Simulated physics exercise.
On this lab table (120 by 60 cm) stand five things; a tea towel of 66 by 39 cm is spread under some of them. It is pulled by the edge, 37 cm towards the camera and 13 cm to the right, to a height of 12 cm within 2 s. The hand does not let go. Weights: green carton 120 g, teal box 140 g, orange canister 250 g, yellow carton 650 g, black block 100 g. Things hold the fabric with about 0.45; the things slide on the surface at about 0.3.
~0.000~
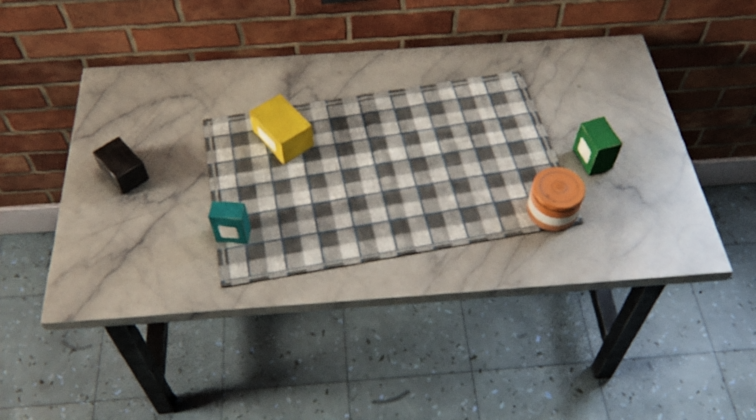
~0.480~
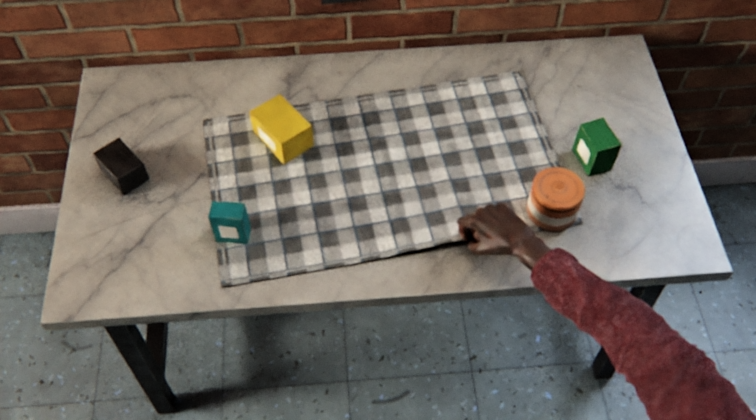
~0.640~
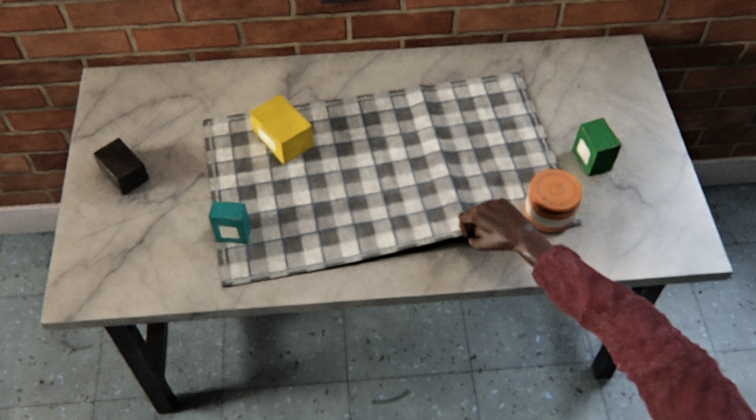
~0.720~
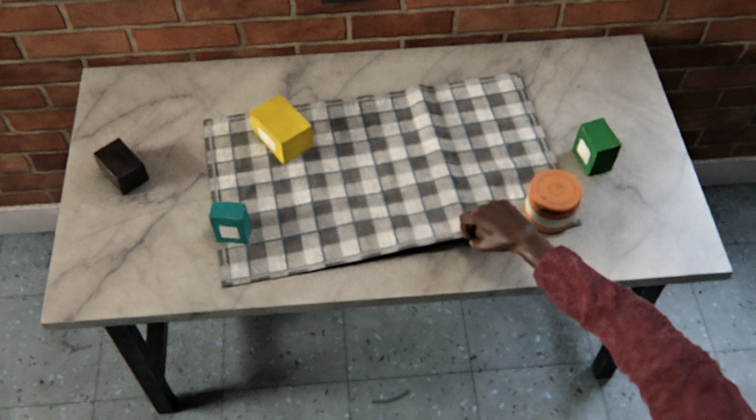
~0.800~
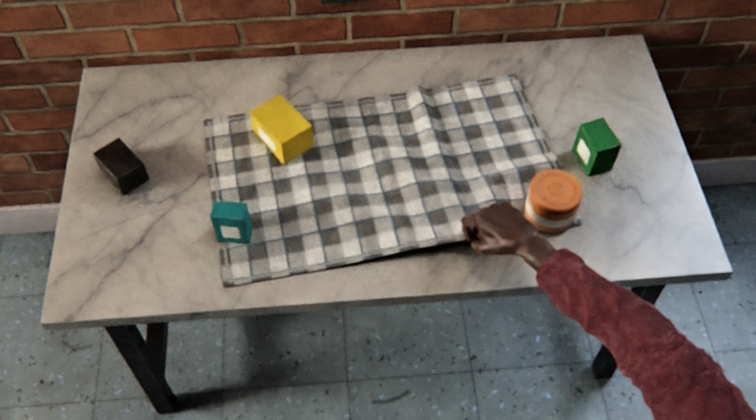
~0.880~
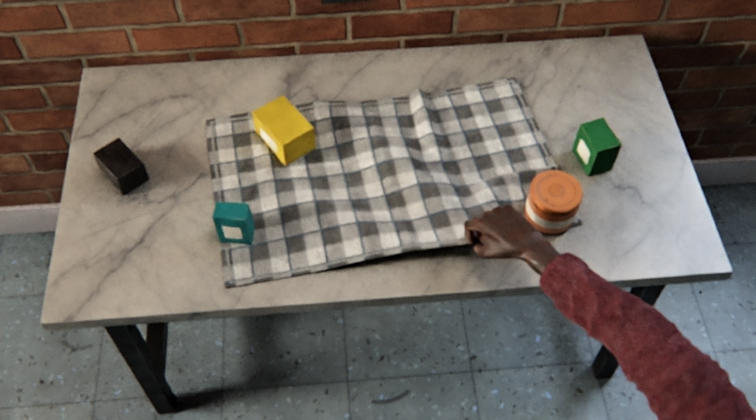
On a marble-topped table, a hand grips a checkered cloth's front edge and wrinkles it slightly.
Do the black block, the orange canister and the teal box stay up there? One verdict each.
In order: The black block stays on; the orange canister goes over the edge; the teal box goes over the edge.
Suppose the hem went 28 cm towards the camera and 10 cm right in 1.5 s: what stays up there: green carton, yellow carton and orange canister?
Then: Green carton stays up, yellow carton stays on, orange canister falls off.
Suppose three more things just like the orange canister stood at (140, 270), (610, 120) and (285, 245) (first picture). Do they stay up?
In that order: Stays up, stays up, drops off.
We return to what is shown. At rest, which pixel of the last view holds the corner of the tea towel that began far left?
Around (349, 217).
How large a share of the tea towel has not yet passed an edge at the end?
Some 30 per cent of it.
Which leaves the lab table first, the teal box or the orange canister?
First goes the orange one.
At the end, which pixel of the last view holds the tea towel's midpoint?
Around (521, 307).
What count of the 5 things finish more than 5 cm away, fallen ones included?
I count 3.
After 1.3 s, 100 % of the tea towel is still over the top; teal box 7 cm off its start, orange canister 6 cm off its start, yellow carton 10 cm off its start.
After 1.8 s, 75 % of the tea towel is still over the top; orange canister 18 cm off its start, teal box 18 cm off its start, yellow carton 23 cm off its start.
After 2.2 s, 45 % of the tea towel is still over the top; teal box over the edge, orange canister over the edge, yellow carton 35 cm off its start at (417, 224).
After 2.6 s, 30 % of the tea towel is still over the top; teal box over the edge, orange canister over the edge, yellow carton 40 cm off its start.
After 4.2 s, 30 % of the tea towel is still over the top; teal box over the edge, orange canister over the edge, black block 0 cm off its start at (118, 158), yellow carton 40 cm off its start at (435, 246).
